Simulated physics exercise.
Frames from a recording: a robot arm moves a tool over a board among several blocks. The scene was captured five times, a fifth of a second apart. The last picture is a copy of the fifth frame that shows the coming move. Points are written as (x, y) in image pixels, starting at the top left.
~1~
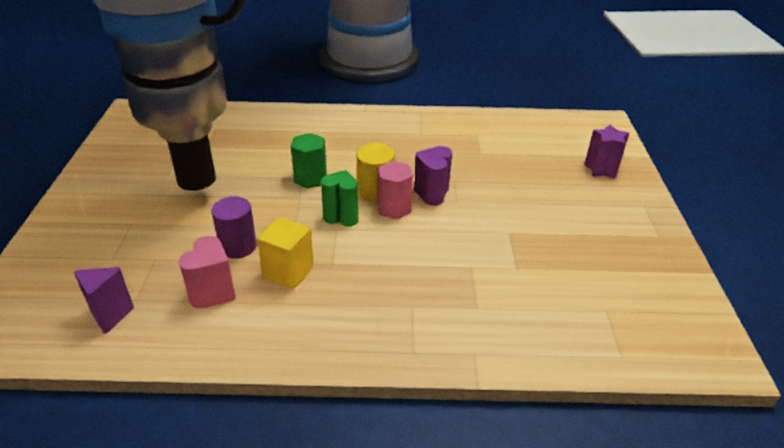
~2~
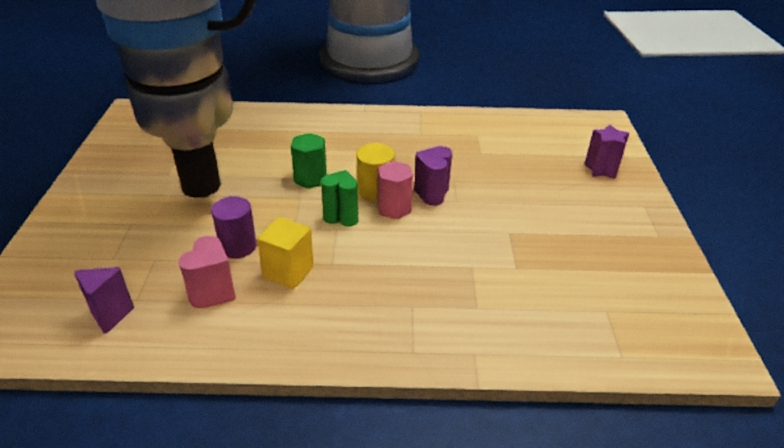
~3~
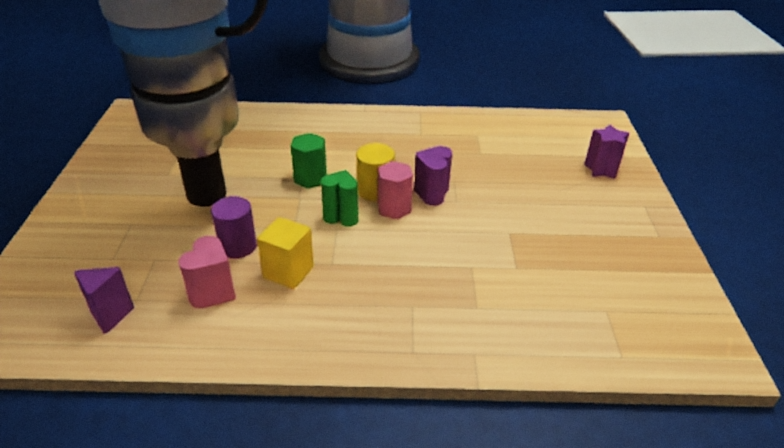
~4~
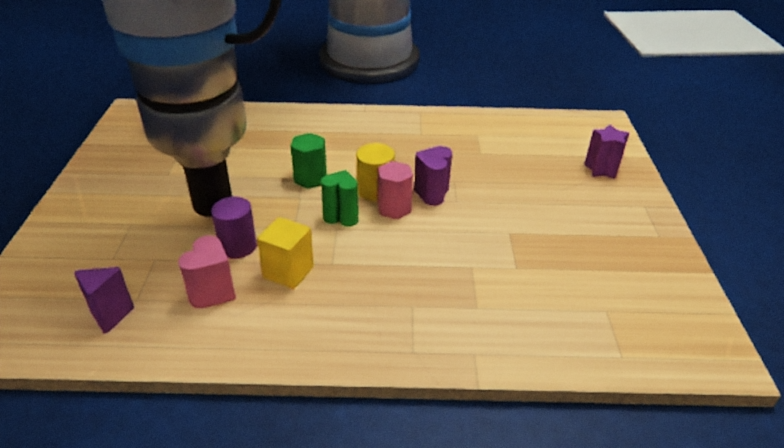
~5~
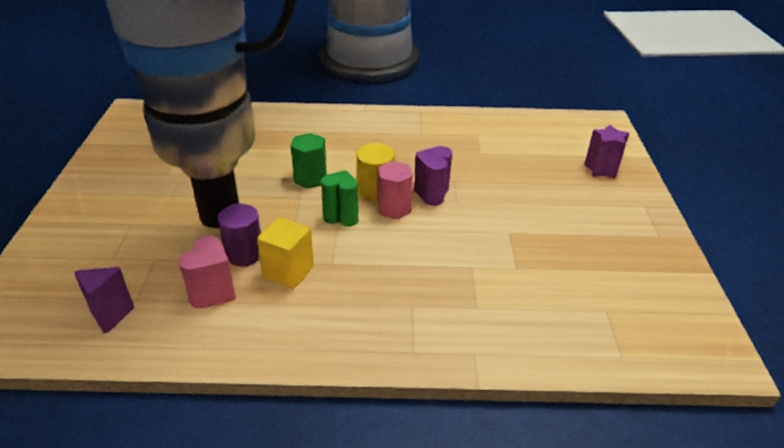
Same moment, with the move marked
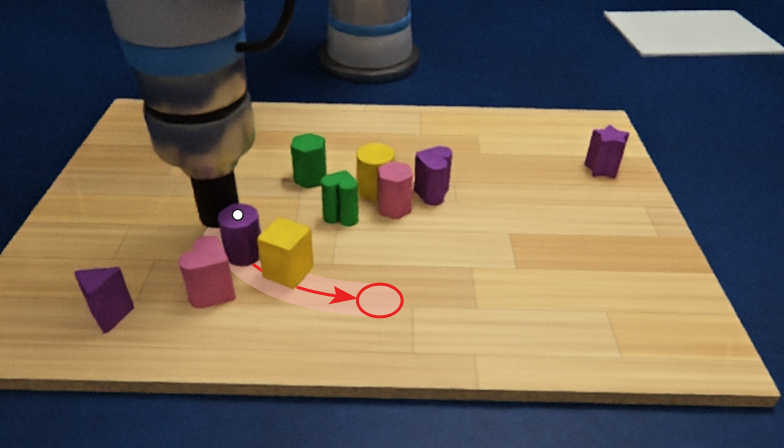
The video shows a robot arm moving its dark-tipped tool slowly toward the viewer and slightly right over a wooden board of colored blocks, then nudging a purple cylinder a little in that direction while the other blocks stay still.
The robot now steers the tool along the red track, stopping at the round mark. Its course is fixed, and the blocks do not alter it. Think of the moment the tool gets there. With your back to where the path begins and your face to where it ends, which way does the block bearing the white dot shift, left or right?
Rightward.
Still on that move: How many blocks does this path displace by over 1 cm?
The answer will be two.
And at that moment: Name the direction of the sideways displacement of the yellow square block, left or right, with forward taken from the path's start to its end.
It is displaced to the left.
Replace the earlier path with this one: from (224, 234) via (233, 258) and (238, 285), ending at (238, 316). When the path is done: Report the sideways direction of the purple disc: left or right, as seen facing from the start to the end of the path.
It moves over to the left.
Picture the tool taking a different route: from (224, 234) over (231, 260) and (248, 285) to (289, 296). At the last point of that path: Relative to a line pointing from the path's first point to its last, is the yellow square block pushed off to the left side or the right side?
The shift is leftward.
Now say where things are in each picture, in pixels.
The first picture shows lower end of the tool at (197, 180), tops of blocks, pink heart block at (204, 253), purple disc at (231, 207), yellow square block at (284, 232).
The second picture shows tool at (202, 187), blocks as before.
The third picture shows tool at (207, 195), blocks as before.
The fourth picture shows tool at (213, 205), blocks as before.
The fifth picture shows tool at (221, 216), pink heart block at (204, 253), purple disc at (238, 215), yellow square block at (284, 232).
The drawn path runs from (224, 234) by way of (257, 267) and (312, 291) to (380, 300); the dot is on the purple disc.
On the path given first. One third of the way, tool at (255, 249); purple disc at (269, 253); yellow square block at (310, 244), turned 45° anticlockwise.
Two thirds of the way, tool at (311, 273); purple disc at (297, 284); yellow square block at (361, 255), turned 65° anticlockwise.
At the end, tool at (380, 282); pink heart block not moved; purple disc at (300, 285); yellow square block at (431, 257), turned 85° anticlockwise.
